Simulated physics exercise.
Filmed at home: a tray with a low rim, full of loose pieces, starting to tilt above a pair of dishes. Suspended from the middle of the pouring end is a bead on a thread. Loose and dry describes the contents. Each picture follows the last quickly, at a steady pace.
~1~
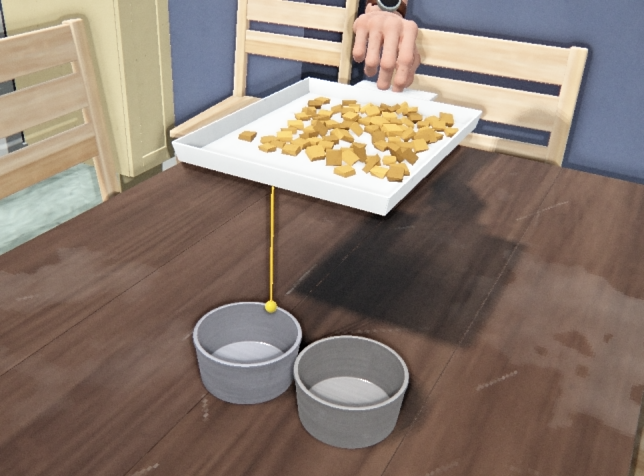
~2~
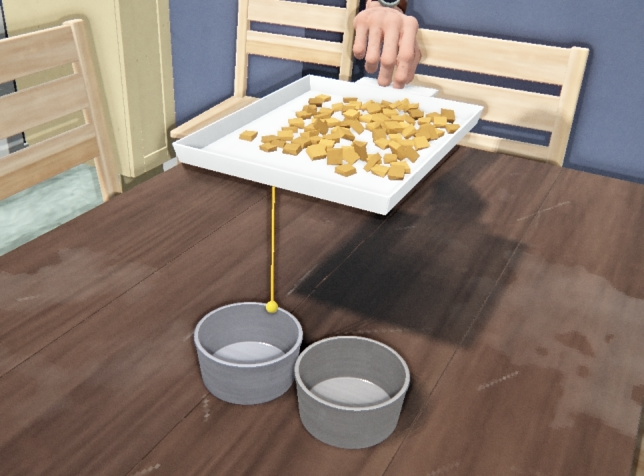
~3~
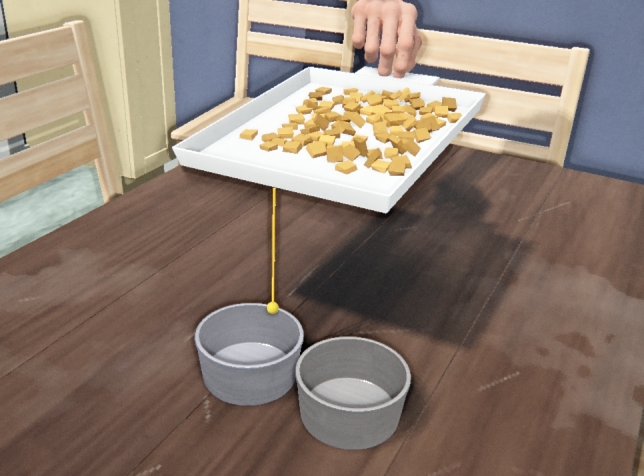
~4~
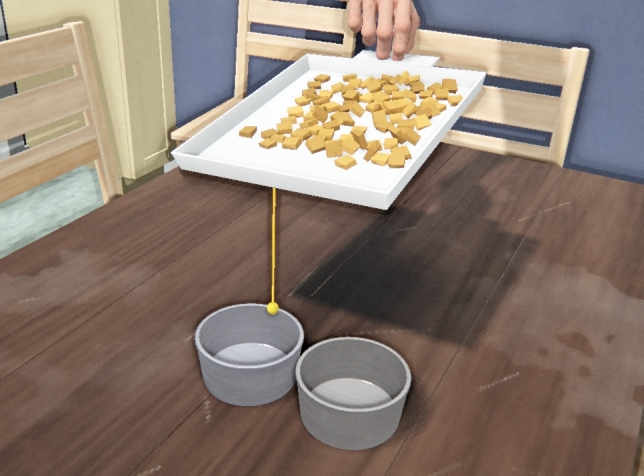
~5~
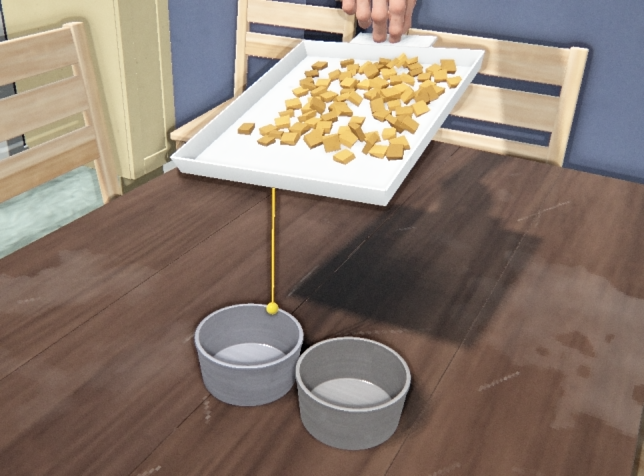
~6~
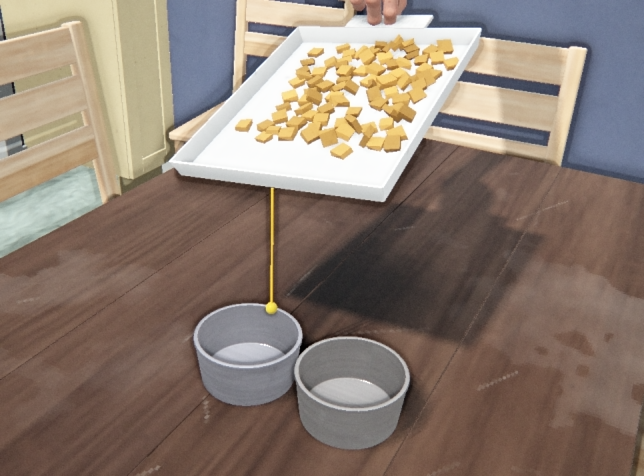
At the start, a hand holds the far edge of a white tray of small golden-brown squares above two grey dishes on a wooden table, a yellow bead hanging beneath it. The tray's far end then rises steadily, its near edge dipping slightly toward the left corner, while the pieces stay scattered across it.
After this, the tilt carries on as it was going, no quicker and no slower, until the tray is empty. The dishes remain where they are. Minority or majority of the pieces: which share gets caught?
The amount caught is going to be smaller than the amount missed.
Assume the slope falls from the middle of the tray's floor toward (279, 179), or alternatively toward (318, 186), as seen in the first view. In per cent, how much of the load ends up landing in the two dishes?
Respectively 40 and 80 in a hundred.
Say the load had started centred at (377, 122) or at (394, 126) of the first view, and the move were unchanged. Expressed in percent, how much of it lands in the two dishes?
Shares in turn: 10 % and 20 %.
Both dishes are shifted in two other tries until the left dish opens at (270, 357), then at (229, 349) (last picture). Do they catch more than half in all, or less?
Short of half, then Short of half.
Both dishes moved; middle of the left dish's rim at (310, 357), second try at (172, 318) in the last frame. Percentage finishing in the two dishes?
The first try yields 0% and the second yields 80%.
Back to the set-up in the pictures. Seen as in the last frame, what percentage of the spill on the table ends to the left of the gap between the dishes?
100 per cent, about.
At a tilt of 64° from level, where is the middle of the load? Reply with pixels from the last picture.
Look about (231, 158) in the last picture.
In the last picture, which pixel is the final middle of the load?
Close to (169, 351), more or less.
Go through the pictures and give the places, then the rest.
The first frame shows corners of the pouring end at (178, 142) and (386, 195), level; middle of the load at (357, 129), cereal squares; left dish at (219, 377); right dish at (325, 421); bead on its thread at (271, 307).
The second frame shows corners of the pouring end at (179, 143) and (387, 194), level; middle of the load at (358, 127).
The third frame shows corners of the pouring end at (179, 147) and (387, 193), tipped barely, lowest at the left corner; middle of the load at (359, 120).
The fourth frame shows corners of the pouring end at (178, 151) and (385, 190), tipped a little, lowest at the left corner; middle of the load at (358, 110).
The fifth frame shows corners of the pouring end at (177, 155) and (383, 187), tipped a little, lowest at the left corner; middle of the load at (356, 99).
The sixth frame shows corners of the pouring end at (175, 159) and (380, 184), tipped clearly, lowest at the left corner; middle of the load at (352, 87); left dish at (219, 379); right dish at (326, 422).
Soon, tray tipped steeply; nearly all on the tray; a small part in the air.
A while on, tray tipped past a quarter turn; about a third on the tray; a stray few in the left dish; about half outside both; a small part in the air.
Towards the end, tray tipped past a quarter turn; a small part in the left dish; most outside both.
Finally, tray tipped past a quarter turn; none in the right dish; a small part in the left dish; most outside both.
